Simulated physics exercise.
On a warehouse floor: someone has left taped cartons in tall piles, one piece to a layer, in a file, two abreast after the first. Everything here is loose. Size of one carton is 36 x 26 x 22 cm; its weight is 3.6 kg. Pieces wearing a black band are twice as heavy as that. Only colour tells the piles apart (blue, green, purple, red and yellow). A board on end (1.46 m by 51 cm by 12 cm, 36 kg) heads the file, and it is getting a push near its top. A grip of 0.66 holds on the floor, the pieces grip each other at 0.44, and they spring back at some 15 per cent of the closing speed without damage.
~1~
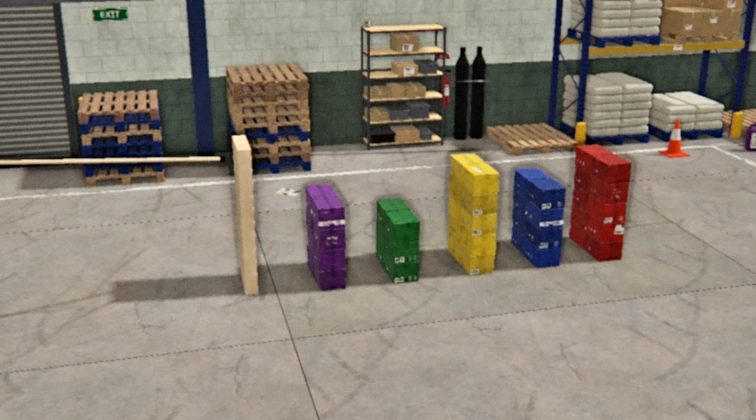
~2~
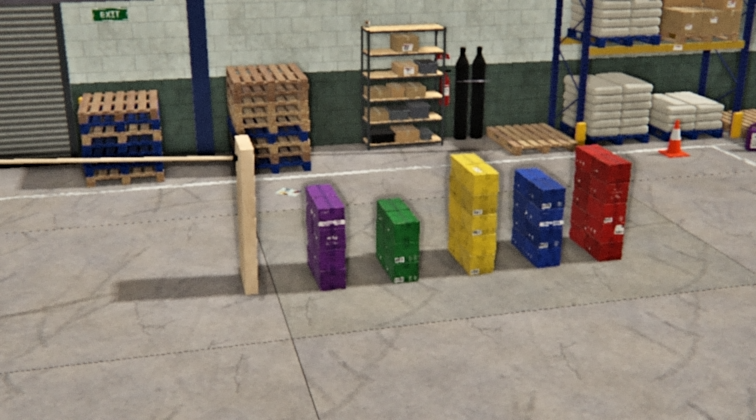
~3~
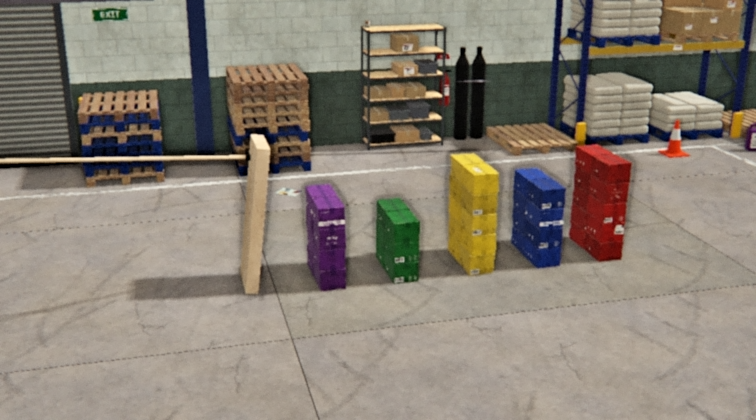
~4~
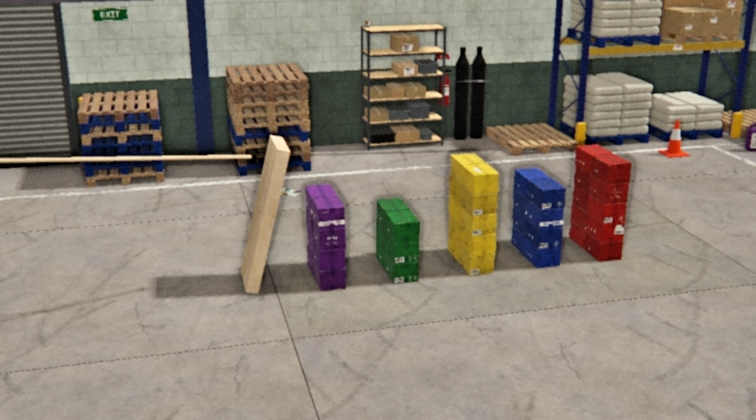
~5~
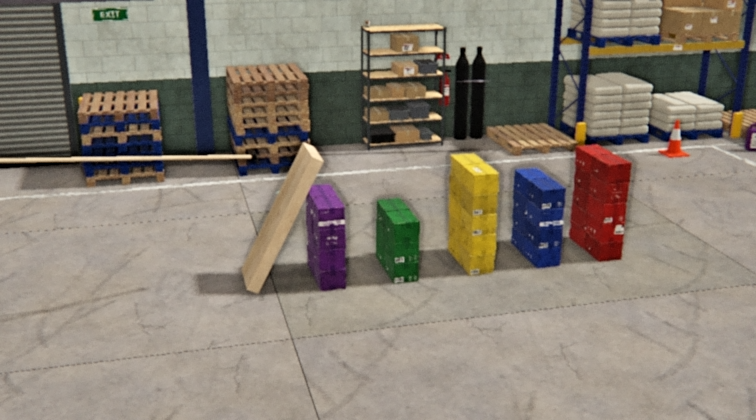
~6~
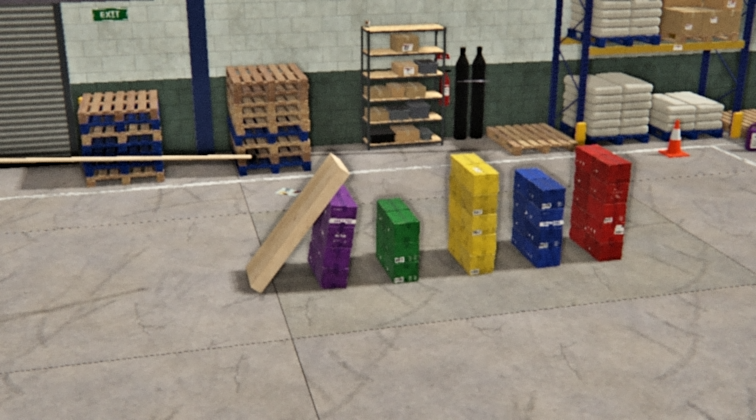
A tall wooden board stood before a row of colored carton stacks until a pole from the left pushed its upper part, and it tipped rightward onto the purple stack, which began leaning too.
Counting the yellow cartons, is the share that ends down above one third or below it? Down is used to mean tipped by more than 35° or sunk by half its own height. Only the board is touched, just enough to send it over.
The share is below one third.
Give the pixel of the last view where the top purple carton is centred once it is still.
Near (455, 239).
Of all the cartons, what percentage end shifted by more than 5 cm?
Share: 35 in a hundred.
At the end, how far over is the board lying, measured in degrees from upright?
70°, roughly.
Then, 0.22 s past the last view, board 48° from upright; none of the 10 yellow cartons down (0 of 42 in all colours); top yellow carton unmoved; top purple carton 25° from how it stood.
Then, 0.46 s past the last view, board 60° from upright; none of the 10 yellow cartons down (8 of 42 in all colours); top yellow carton unmoved; top purple carton 22° from how it stood, 16 cm lower.
Then, 0.84 s past the last view, board 69° from upright; none of the 10 yellow cartons down (12 of 42 in all colours); top yellow carton 27 mm from its place; top purple carton 46° from how it stood, 28 cm lower.
In the end, board 69° from upright; none of the 10 yellow cartons down (12 of 42 in all colours); top yellow carton 20 mm from its place; top purple carton on its side. That is 0 per cent. From the last view, middles, top yellow carton near (482, 179), top purple carton near (455, 239).
